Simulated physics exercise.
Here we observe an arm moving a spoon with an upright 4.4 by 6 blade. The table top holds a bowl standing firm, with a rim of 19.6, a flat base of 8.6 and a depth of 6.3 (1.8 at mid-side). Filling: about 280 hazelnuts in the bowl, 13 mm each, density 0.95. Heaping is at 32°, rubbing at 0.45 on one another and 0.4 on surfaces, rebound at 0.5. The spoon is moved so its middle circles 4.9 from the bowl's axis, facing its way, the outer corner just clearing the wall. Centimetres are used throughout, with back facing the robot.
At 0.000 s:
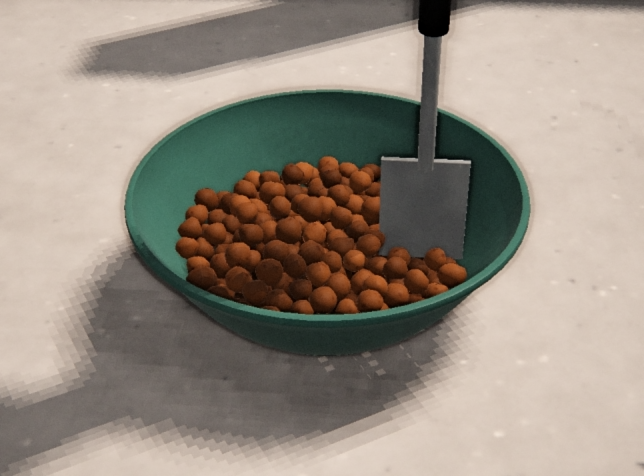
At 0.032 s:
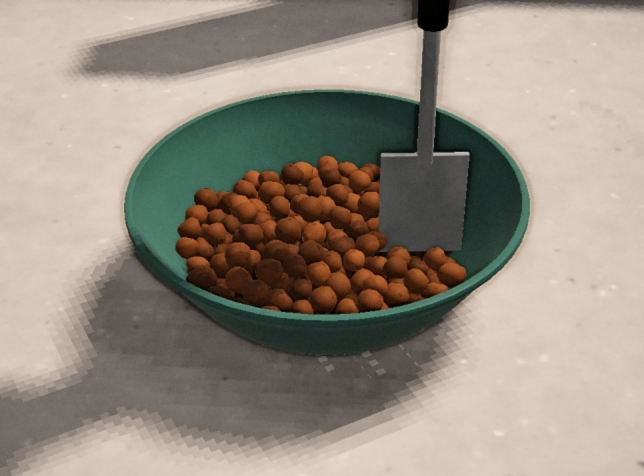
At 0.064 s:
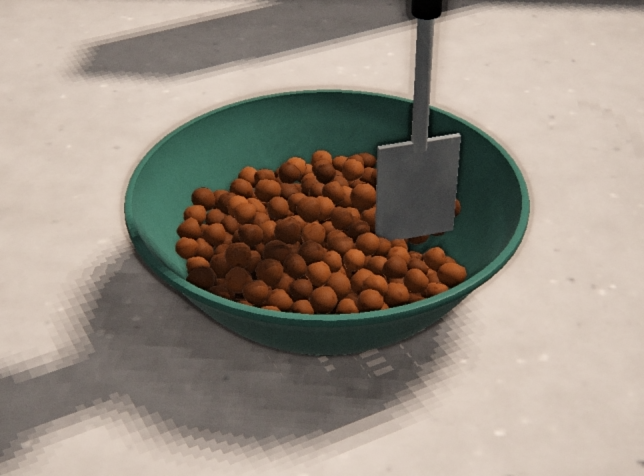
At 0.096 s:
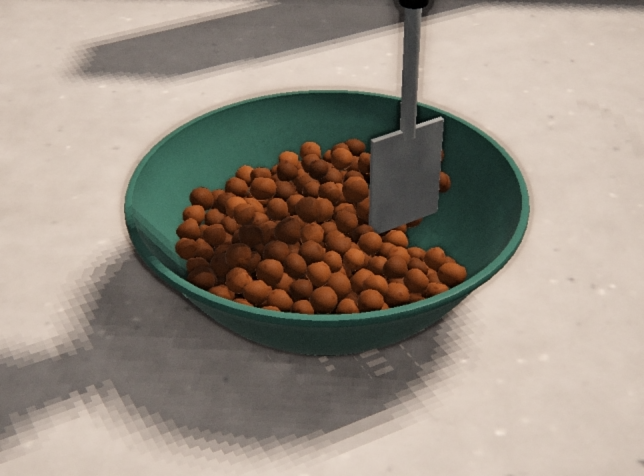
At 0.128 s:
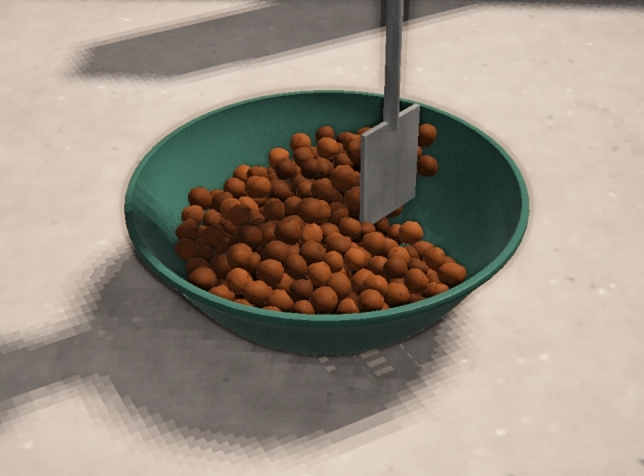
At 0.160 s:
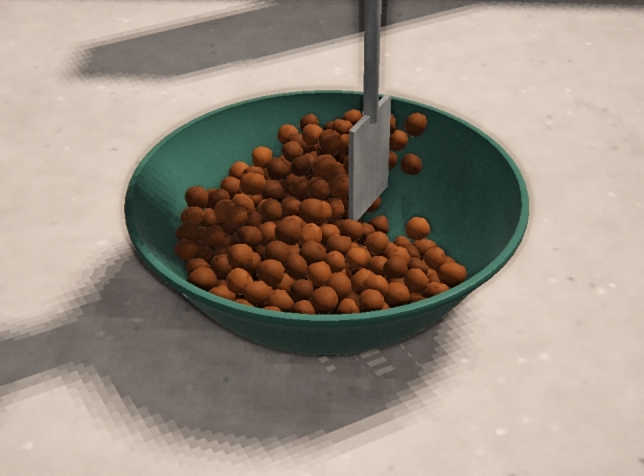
A wide green bowl of reddish-brown hazelnuts sits on a pale, shadow-streaked table top, seen from above at an angle by a still camera. The nuts heap across its left and middle, with an upright grey flat-bladed spoon on a dark-topped handle at the right. The spoon sweeps leftward and toward the back, its blade turning edge-on, pushing nuts into a higher pile behind.
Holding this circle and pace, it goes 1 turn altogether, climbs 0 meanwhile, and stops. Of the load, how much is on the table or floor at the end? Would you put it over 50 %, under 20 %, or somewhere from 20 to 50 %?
I would put it under 20 %.
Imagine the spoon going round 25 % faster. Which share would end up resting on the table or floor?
About 15 percent, I'd say.
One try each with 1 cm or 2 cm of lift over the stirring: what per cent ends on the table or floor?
I'd reckon around 10 and 5 per cent.
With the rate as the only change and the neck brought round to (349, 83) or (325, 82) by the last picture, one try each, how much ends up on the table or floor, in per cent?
Around 15 and 25 per cent respectively.
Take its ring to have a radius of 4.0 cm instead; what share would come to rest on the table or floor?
Near 5 %.
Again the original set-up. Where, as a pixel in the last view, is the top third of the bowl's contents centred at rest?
Roughly at pixel (402, 182).
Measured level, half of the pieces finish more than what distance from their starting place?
Reading: Around 7 cm.
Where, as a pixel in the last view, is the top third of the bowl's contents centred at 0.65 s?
Around (419, 256).
After 0.40 s, 180° round, highest piece 9 above the table; 271 in the bowl, 1 on the table or floor, 4 in flight or on the tool.
After 0.65 s, 294° round, highest piece 8 above the table; 256 in the bowl, 15 on the table or floor, 5 in flight or on the tool.
After 0.97 s, 0° round, highest piece 6 above the table; 245 in the bowl, 30 on the table or floor, 1 in flight or on the tool.
After 1.67 s, 0° round, highest piece 6 above the table; 245 in the bowl, 31 on the table or floor.
At rest, 245 in the bowl, 31 on the table or floor. That is 11 % on the table or floor.
